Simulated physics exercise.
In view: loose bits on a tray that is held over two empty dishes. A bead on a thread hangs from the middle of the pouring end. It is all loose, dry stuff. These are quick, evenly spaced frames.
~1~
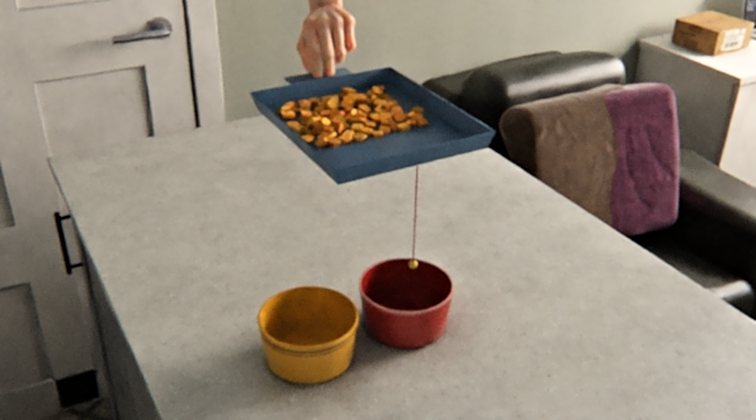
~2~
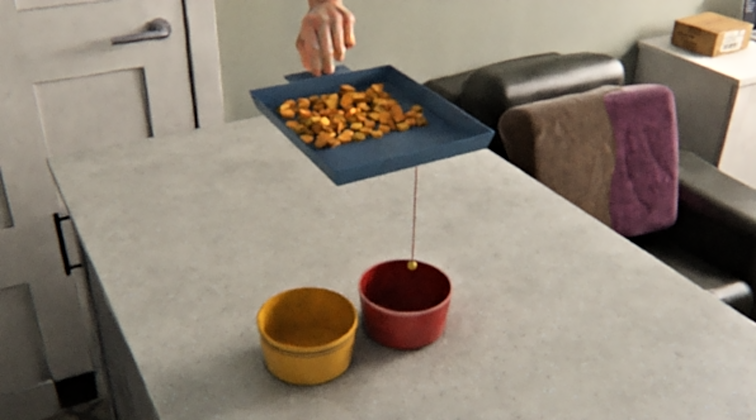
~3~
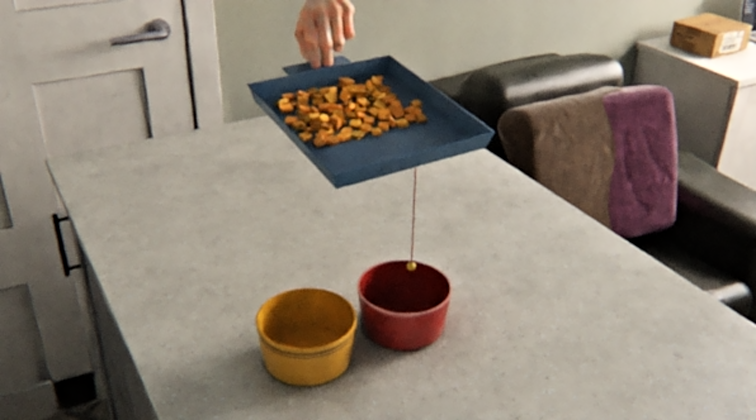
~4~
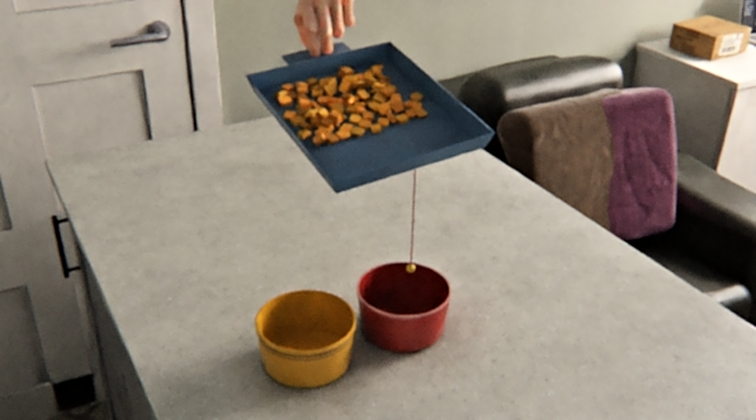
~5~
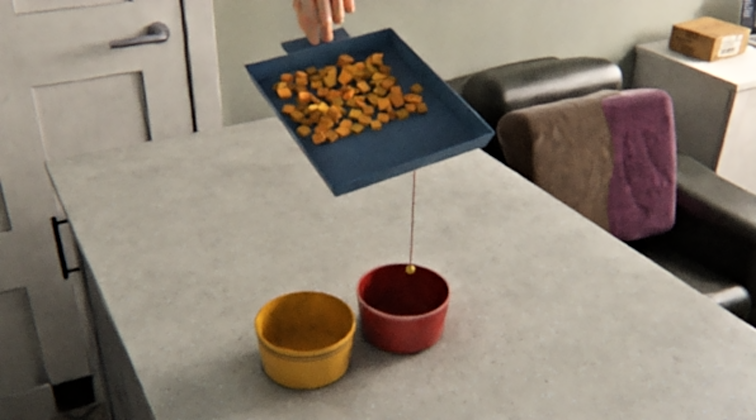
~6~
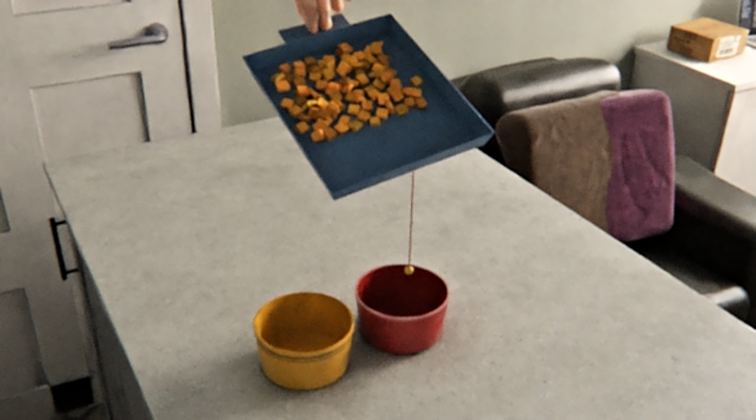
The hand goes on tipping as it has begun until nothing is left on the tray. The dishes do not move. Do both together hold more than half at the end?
Caught overall: More than half.
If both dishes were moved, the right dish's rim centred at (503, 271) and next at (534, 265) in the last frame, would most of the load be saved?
In turn: Less than half; less than half.
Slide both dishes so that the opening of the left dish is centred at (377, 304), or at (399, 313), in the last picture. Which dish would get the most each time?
The first try: Left. The second: The dish on the left.
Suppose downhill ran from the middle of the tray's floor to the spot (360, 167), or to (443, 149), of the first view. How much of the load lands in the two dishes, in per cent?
First some 70, then 0 per cent.
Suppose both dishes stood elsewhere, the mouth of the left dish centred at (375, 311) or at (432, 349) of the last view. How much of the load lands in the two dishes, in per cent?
First some 80, then 10 per cent.
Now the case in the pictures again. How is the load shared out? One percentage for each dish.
Left dish: 30 %, right dish: 30 %.
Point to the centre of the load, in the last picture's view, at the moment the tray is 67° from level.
Near (361, 186).
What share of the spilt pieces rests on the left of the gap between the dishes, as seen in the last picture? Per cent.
It comes to 30 per cent or so.
Soon, tray tipped steeply; most on the tray; about a quarter in the air.
A while on, tray tipped past a quarter turn; a small part on the tray; about a quarter in the left dish; about a quarter in the right dish; about a quarter outside both; about a quarter in the air.
Towards the end, tray tipped past a quarter turn; about a third in the left dish; about a quarter in the right dish; about a third outside both.
Finally, tray tipped past a quarter turn; about a third in the left dish; about a quarter in the right dish; about a third outside both.
